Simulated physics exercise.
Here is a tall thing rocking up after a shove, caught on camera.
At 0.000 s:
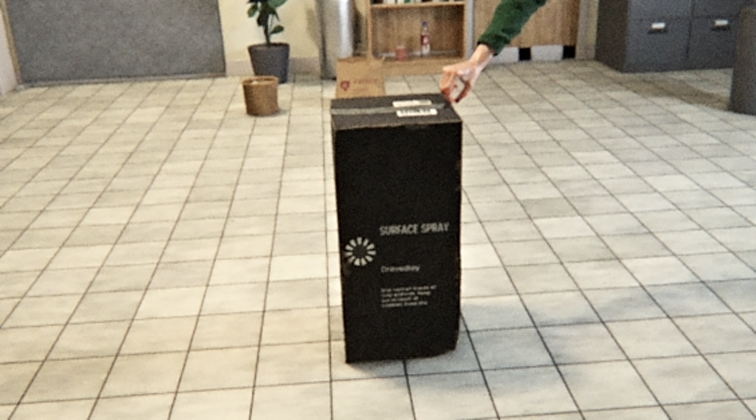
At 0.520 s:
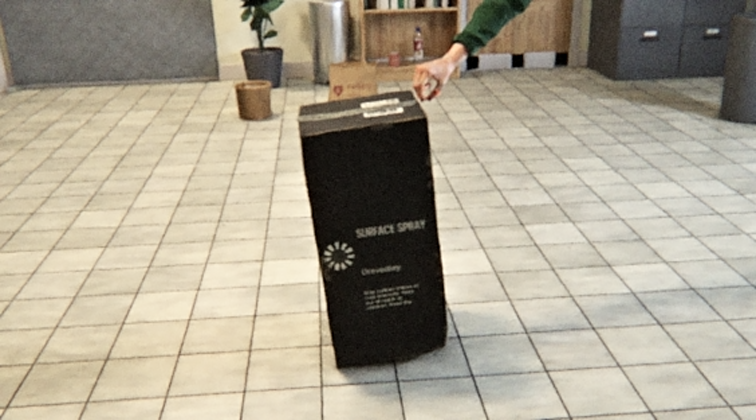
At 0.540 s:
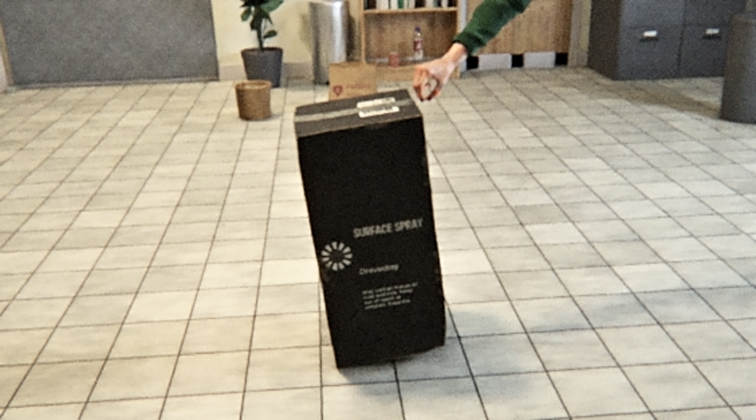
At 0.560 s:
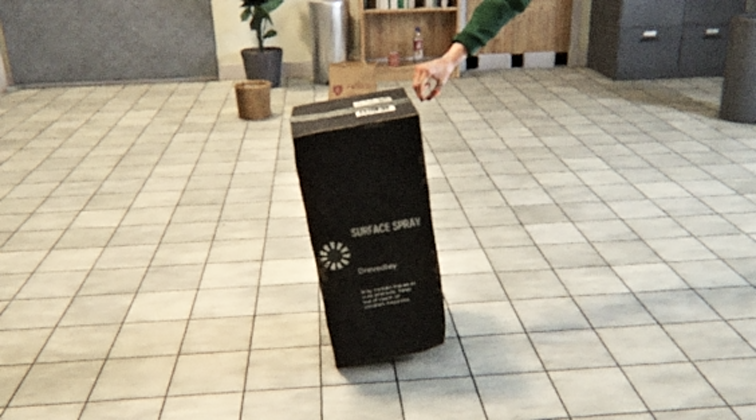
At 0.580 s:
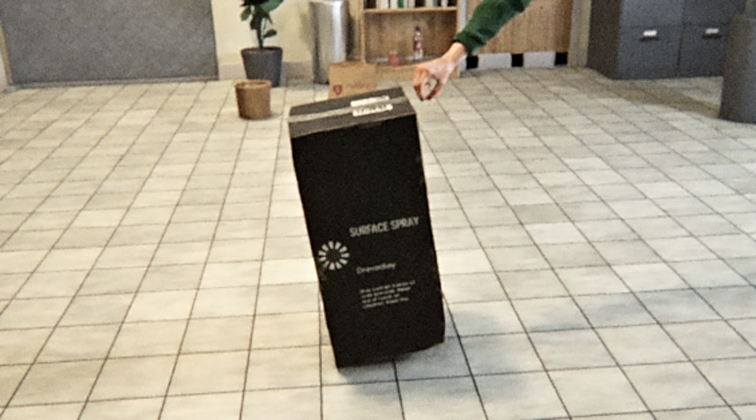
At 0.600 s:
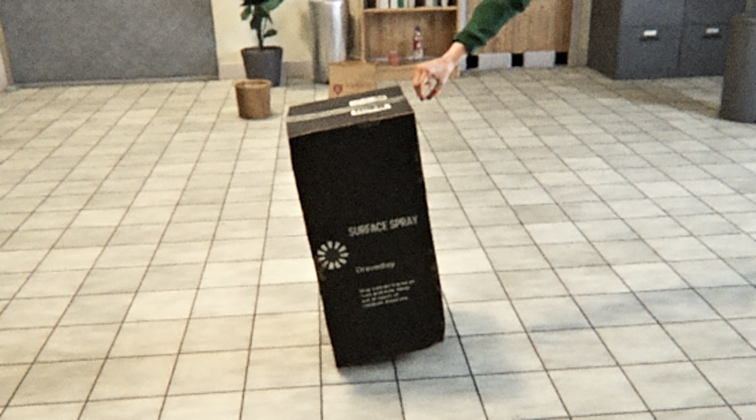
A tall black box labelled "Surface Spray" stands upright on a tiled floor, then leans slightly to the left as a green-sleeved hand pushes its top from the right; the lean grows a little more while the hand stays nearly still.
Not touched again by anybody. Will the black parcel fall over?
No.
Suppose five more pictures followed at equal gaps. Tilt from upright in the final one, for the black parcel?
It would lean something like 8° by then.
After 0.82 s, black parcel 2° off upright near (381, 229).
After 1.06 s, black parcel upright near (390, 229).
At rest (1.8 s), the black parcel rocks back upright, near (386, 231).
